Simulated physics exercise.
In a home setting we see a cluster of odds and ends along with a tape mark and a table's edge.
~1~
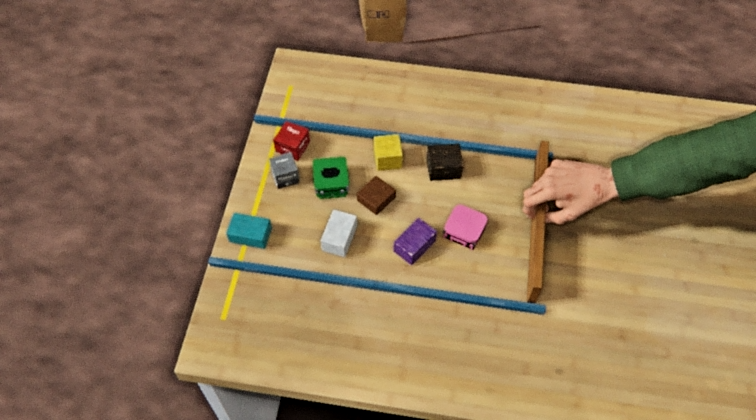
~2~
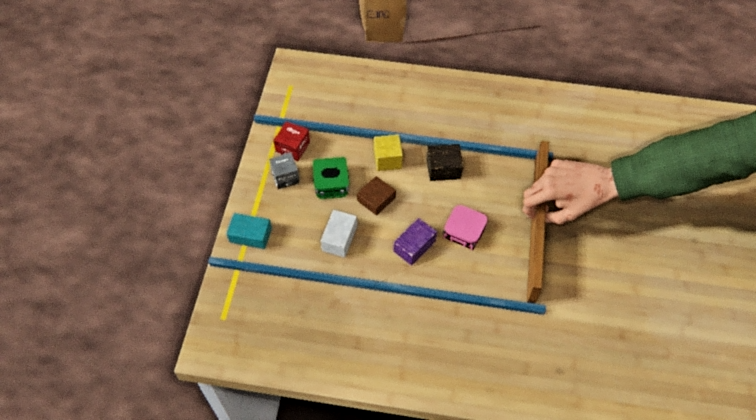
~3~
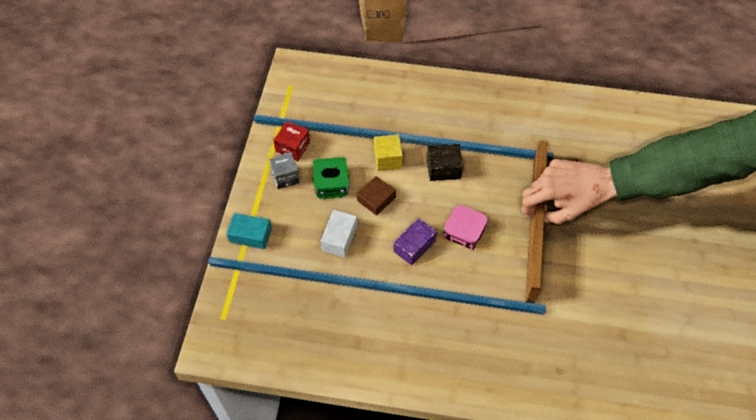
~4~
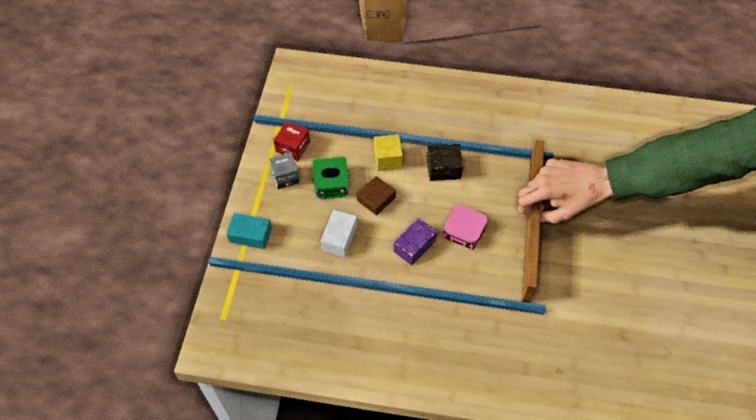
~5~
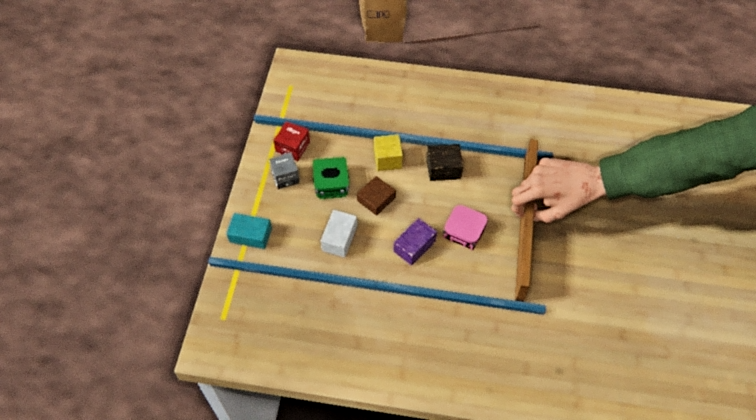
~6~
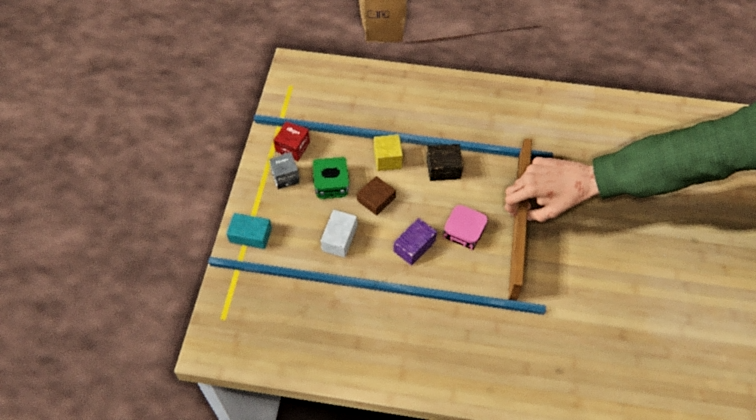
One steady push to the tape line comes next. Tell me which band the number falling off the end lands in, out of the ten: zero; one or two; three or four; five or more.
It lands in the five or more band.
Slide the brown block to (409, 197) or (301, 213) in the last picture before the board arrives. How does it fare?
Well, the brown block stays aboard in the first case and is gone in the second.
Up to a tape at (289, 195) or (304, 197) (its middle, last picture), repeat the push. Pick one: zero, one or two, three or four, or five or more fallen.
Counts by place: Three to four, then 1 or 2.
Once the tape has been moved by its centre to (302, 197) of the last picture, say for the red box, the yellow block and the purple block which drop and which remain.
The red box? It does not stay. The yellow block? It is safe. The purple block? It is safe.
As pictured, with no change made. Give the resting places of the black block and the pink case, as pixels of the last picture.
In the last picture, roughly (258, 136) and (241, 195).
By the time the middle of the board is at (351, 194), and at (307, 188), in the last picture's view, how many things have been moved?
The first count is 9, and then it's 10.
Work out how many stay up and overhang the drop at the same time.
The count would be 3.
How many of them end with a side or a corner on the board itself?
The answer is 3.
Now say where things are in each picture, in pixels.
In the first frame, turquoise block (249, 231); red box (292, 141); grey box (284, 171); board (538, 219); tape (260, 191).
In the second frame, red box (292, 141); brown block (376, 196).
In the third frame, grey box (285, 171); yellow block (388, 153).
In the fourth frame, turquoise block (249, 231); white block (339, 234).
In the fifth frame, red box (292, 141); black block (445, 162).
In the sixth frame, turquoise block (249, 231); red box (292, 141); grey box (285, 171); board (521, 217); tape (260, 191).
Soon after, none off yet; turquoise block at rest near (249, 231); red box at rest near (292, 141); grey box at rest near (285, 171).
In the end, the number that fall off is five or more; gone, yellow block, white block, green case, grey box, red box and turquoise block.
